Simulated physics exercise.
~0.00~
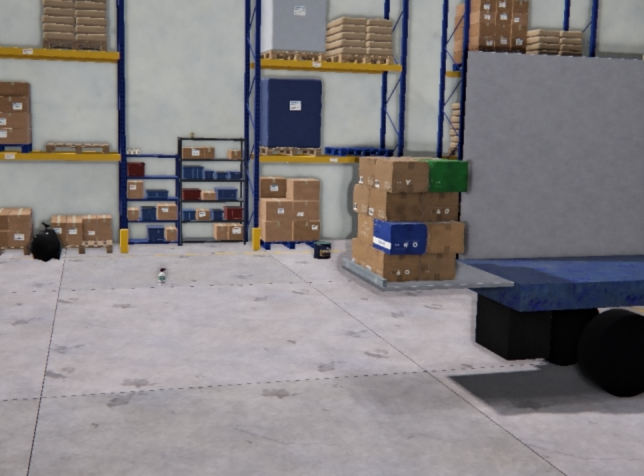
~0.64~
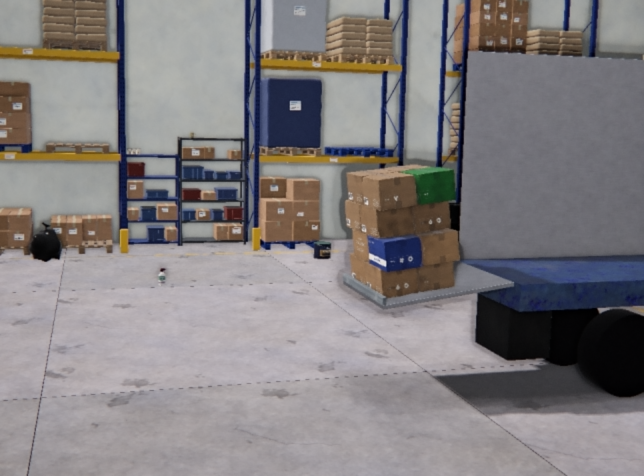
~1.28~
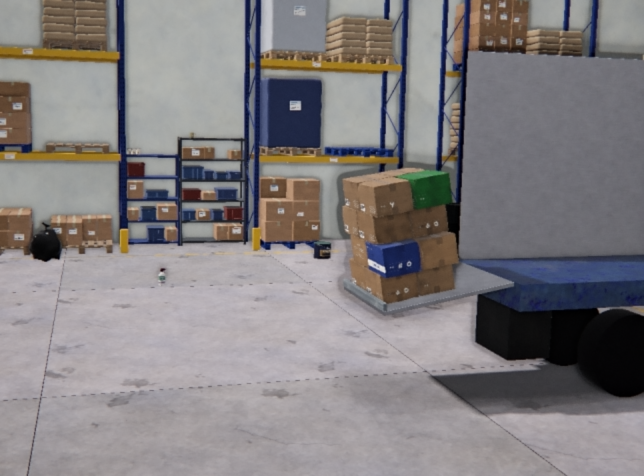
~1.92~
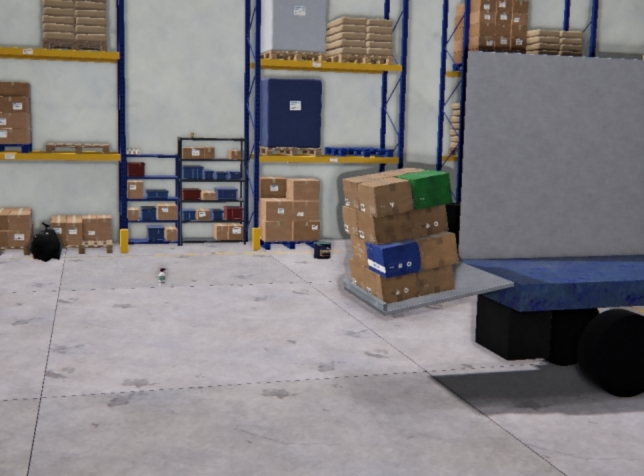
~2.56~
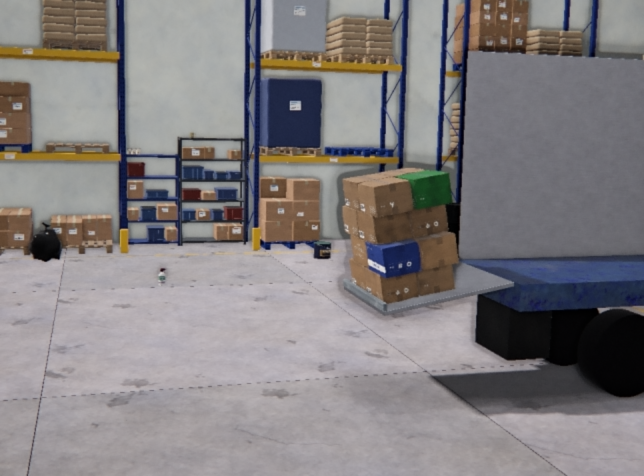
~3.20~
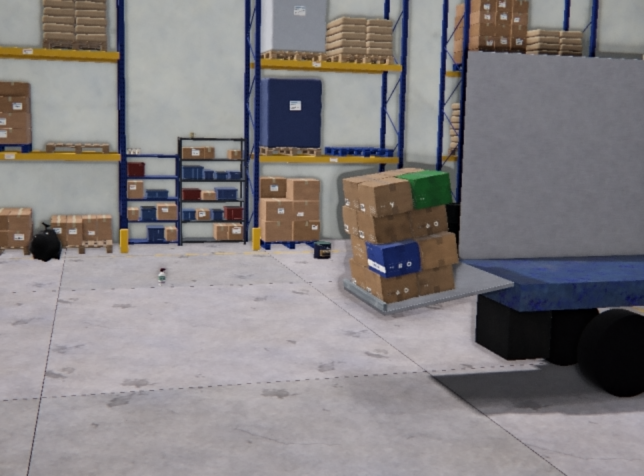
A lorry with a grey side and a blue bed stands at the right of a warehouse, seen from a fixed view across a pale concrete floor, with tall blue and yellow racks along the back wall. On the grey tail lift behind it sits a block of brown cartons, with a green one at the top right and a blue one lower down. The platform tilts, its outer end dipping gently toward the left, and the stack leans with it. The tilting then stops, and the cartons stay together, all still on the sloping platform.
